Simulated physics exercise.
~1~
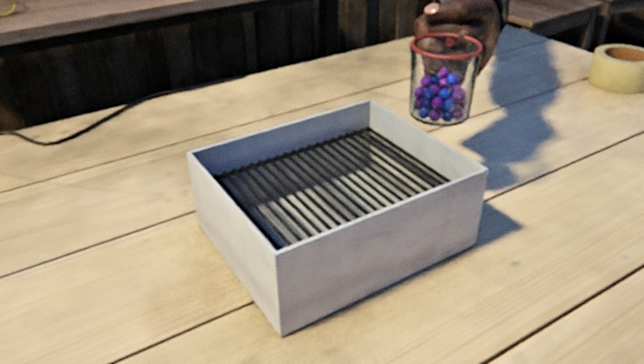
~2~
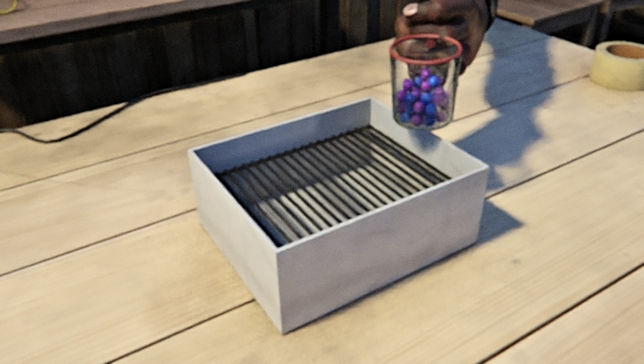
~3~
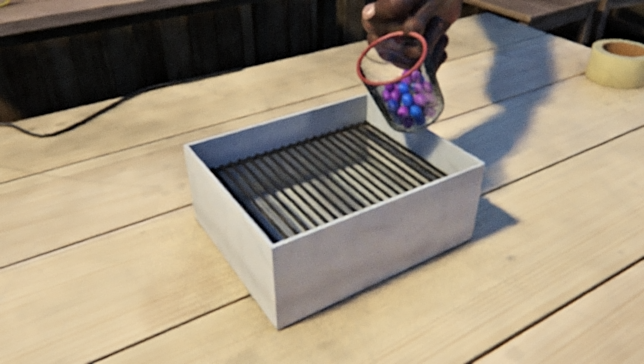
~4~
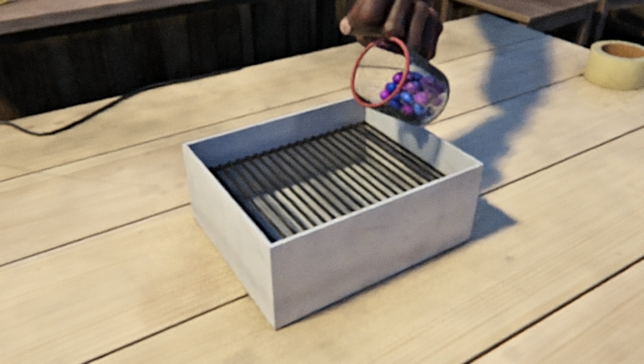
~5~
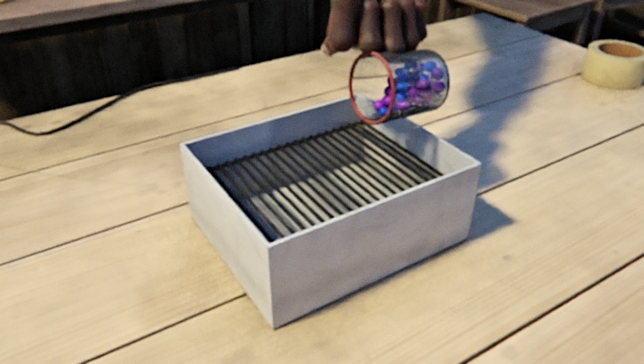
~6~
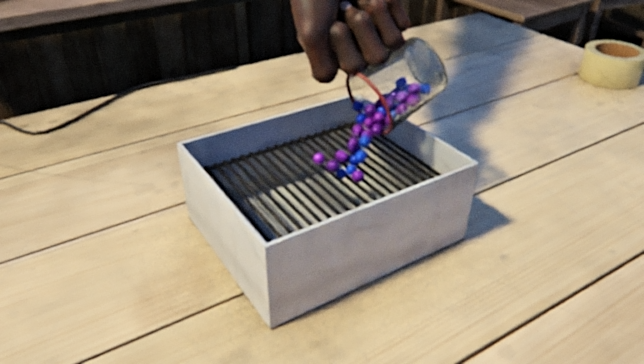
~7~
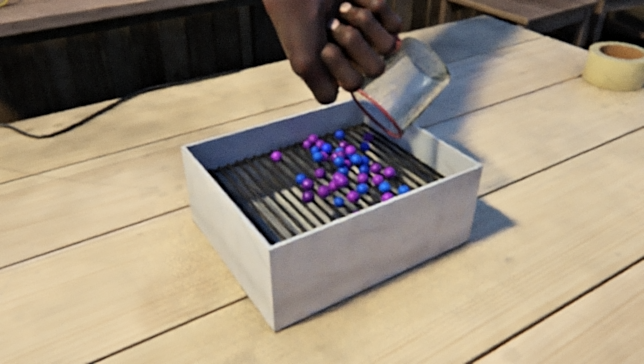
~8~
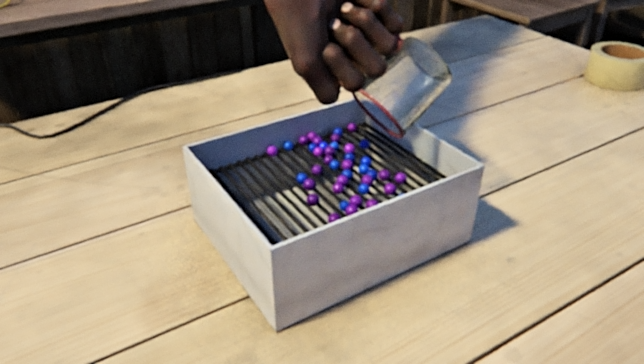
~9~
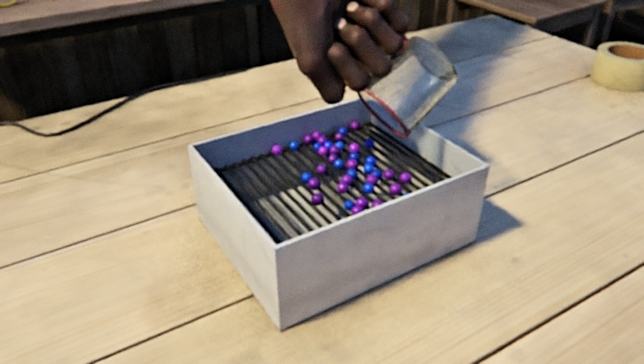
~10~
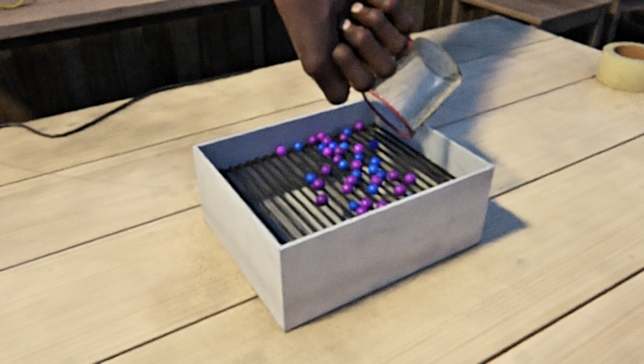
On a wooden table, a hand tipping blue and purple beads from a clear cup onto a boxed rack, where they stay.
